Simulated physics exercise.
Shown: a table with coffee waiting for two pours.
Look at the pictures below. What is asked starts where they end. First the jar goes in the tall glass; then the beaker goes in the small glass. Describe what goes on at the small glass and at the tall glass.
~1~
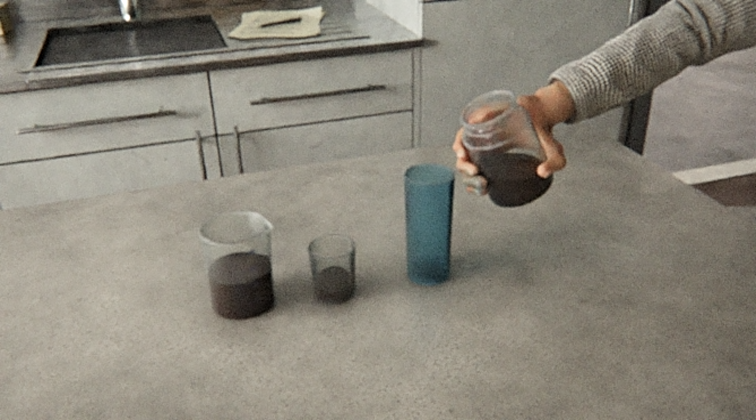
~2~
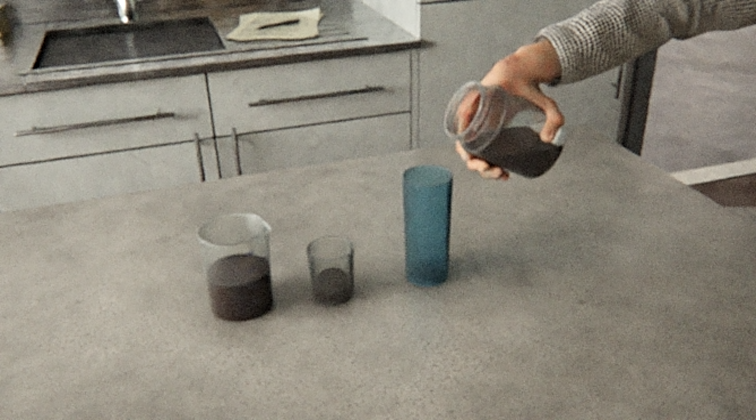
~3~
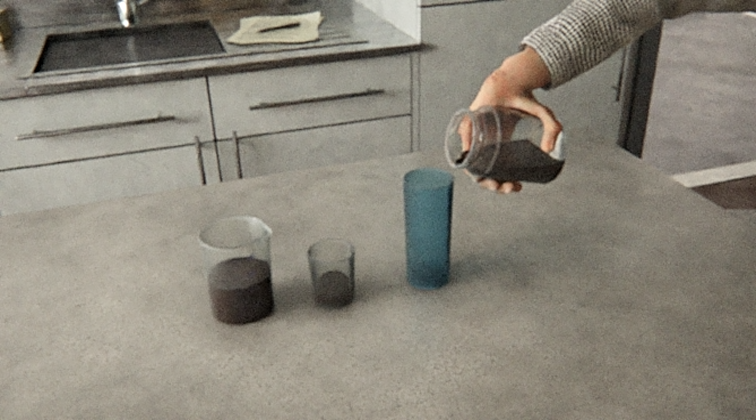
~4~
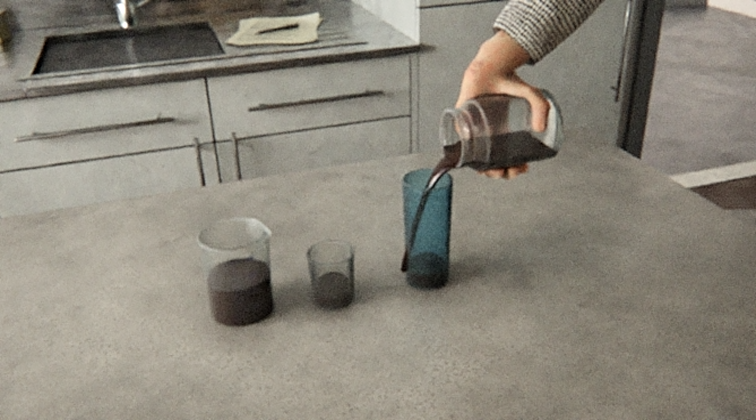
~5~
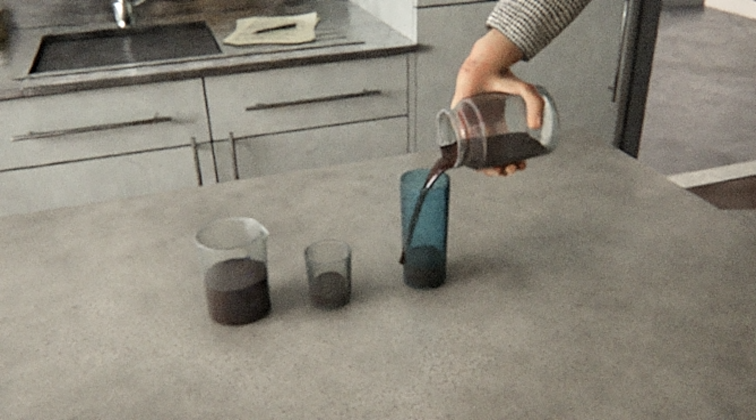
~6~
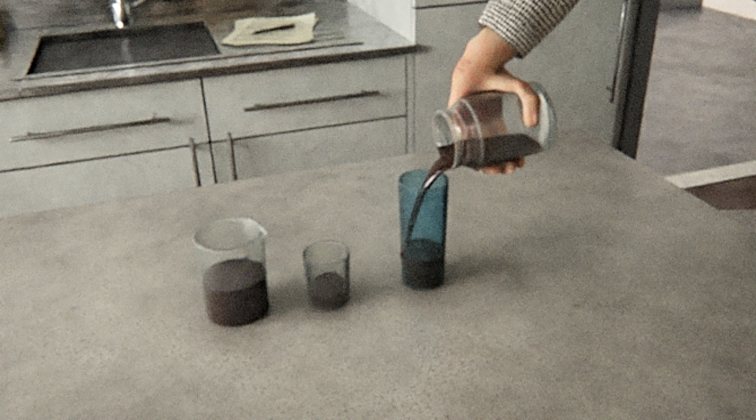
The small glass runs over, the tall glass keeps it all in.
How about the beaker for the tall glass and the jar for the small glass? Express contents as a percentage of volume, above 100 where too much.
Near 60 and 130 per cent.
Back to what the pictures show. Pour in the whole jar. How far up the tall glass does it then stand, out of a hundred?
Near 50 in a hundred.
Shortly, the tall glass is about a third full.
Then, the tall glass is about half full.
At the finish, the small glass is full to the brim, some went over its rim; the tall glass is about half full.
